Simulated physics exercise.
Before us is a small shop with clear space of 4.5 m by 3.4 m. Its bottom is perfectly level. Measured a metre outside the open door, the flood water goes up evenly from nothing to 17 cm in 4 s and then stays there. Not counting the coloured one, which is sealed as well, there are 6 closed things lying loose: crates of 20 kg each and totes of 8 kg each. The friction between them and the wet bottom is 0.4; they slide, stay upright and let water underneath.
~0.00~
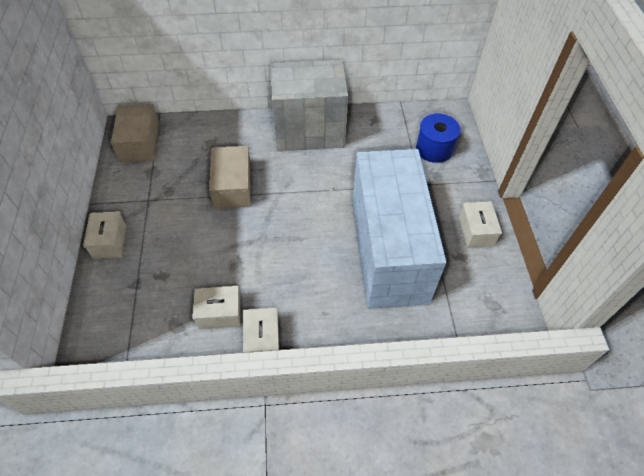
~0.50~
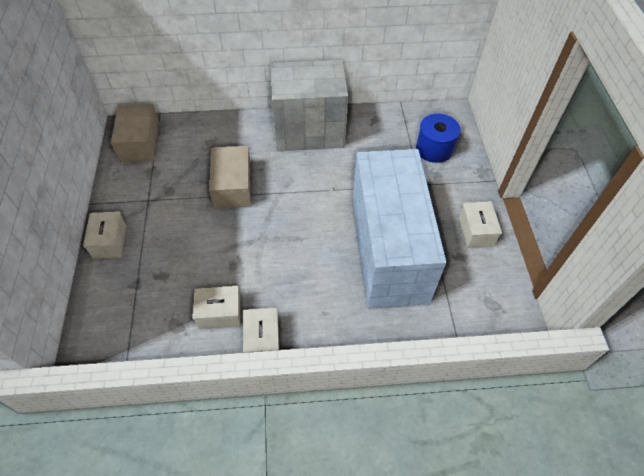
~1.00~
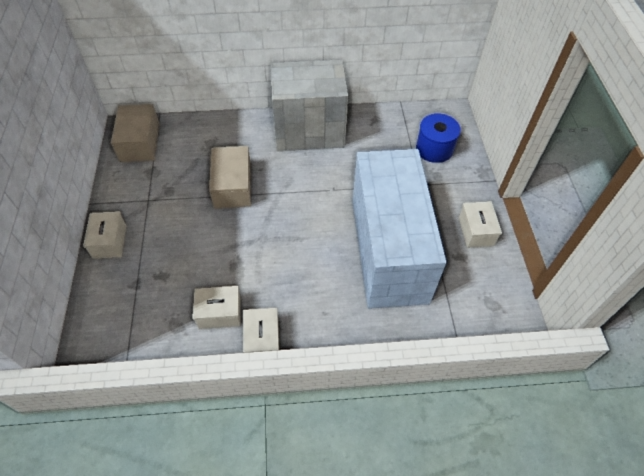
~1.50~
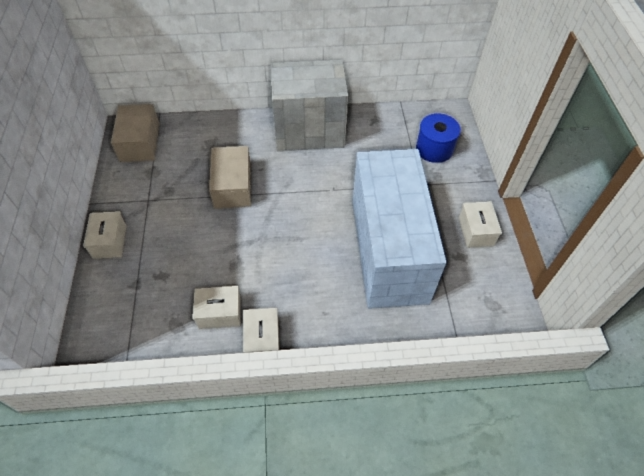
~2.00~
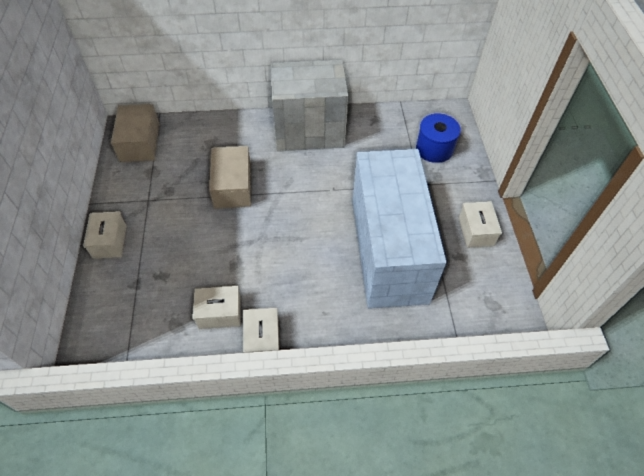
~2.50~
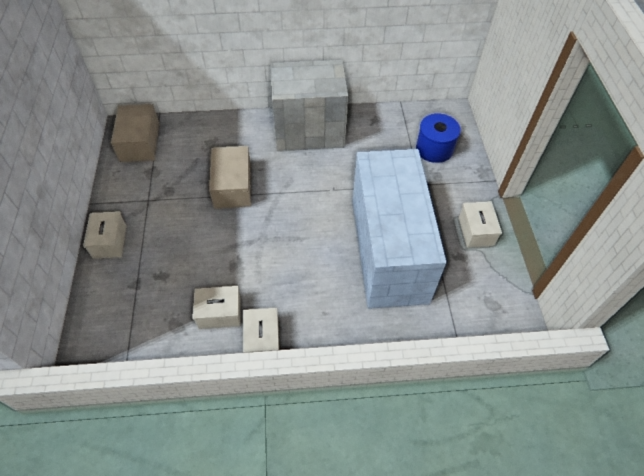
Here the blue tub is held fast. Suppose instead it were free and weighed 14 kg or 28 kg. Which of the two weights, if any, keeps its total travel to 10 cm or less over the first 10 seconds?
Only the heavier weight.
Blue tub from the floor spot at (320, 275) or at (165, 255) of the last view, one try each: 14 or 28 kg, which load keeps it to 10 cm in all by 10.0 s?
The first time the lesser option suffices; the second time the lesser option suffices.
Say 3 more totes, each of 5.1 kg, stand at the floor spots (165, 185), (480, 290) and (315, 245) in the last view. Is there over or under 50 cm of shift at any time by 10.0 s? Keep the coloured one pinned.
Note, in sequence: Not exceeded, exceeded, not exceeded.
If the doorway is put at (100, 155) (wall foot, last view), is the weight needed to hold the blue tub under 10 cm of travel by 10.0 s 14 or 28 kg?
For that position, the smaller mass succeeds.
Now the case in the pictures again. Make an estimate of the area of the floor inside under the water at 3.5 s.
Close to 1.5 m2, I'd say.
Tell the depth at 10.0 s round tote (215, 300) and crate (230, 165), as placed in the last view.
I'd put it at 1 cm and 4 cm respectively.
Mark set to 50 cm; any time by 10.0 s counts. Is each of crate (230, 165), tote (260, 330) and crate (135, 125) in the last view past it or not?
In order, the three come out beneath, beneath and beneath.
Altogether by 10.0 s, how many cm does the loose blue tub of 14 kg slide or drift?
Path length near 50 cm.
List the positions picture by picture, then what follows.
In the first picture, the blue tub at (440, 127), on the bottom; 0.0 m2 under water; 0 of 7 have shifted.
In the second picture, the blue tub at (440, 127) rests on the ground; water covers 0.0 m2; 0 of 7 have shifted.
In the third picture, the blue tub at (440, 127) rests on the ground; 0.0 m2 under water; 0 of 7 have shifted.
In the fourth picture, the blue tub at (440, 127) rests on the ground; water covers 0.0 m2; 0 of 7 have shifted.
In the fifth picture, the blue tub at (440, 127), on the bottom; 0.0 m2 under water; 0 of 7 have shifted.
In the sixth picture, the blue tub at (440, 127) rests on the ground; 0.3 m2 under water; 0 of 7 have shifted.
After 3.5 s the blue tub would be 0 cm from its start with 14 kg and 0 cm from its start with 28 kg; 0 cm of water round it then.
After 4.5 s the blue tub would be 0 cm from its start with 14 kg and 0 cm from its start with 28 kg; 2 cm of water round it then.
After 7.0 s the blue tub would be 7 cm from its start with 14 kg and 0 cm from its start with 28 kg; 5 cm of water round it then.
After 10.0 s the blue tub would be 40 cm from its start with 14 kg and 0 cm from its start with 28 kg; 11 cm of water round it then.
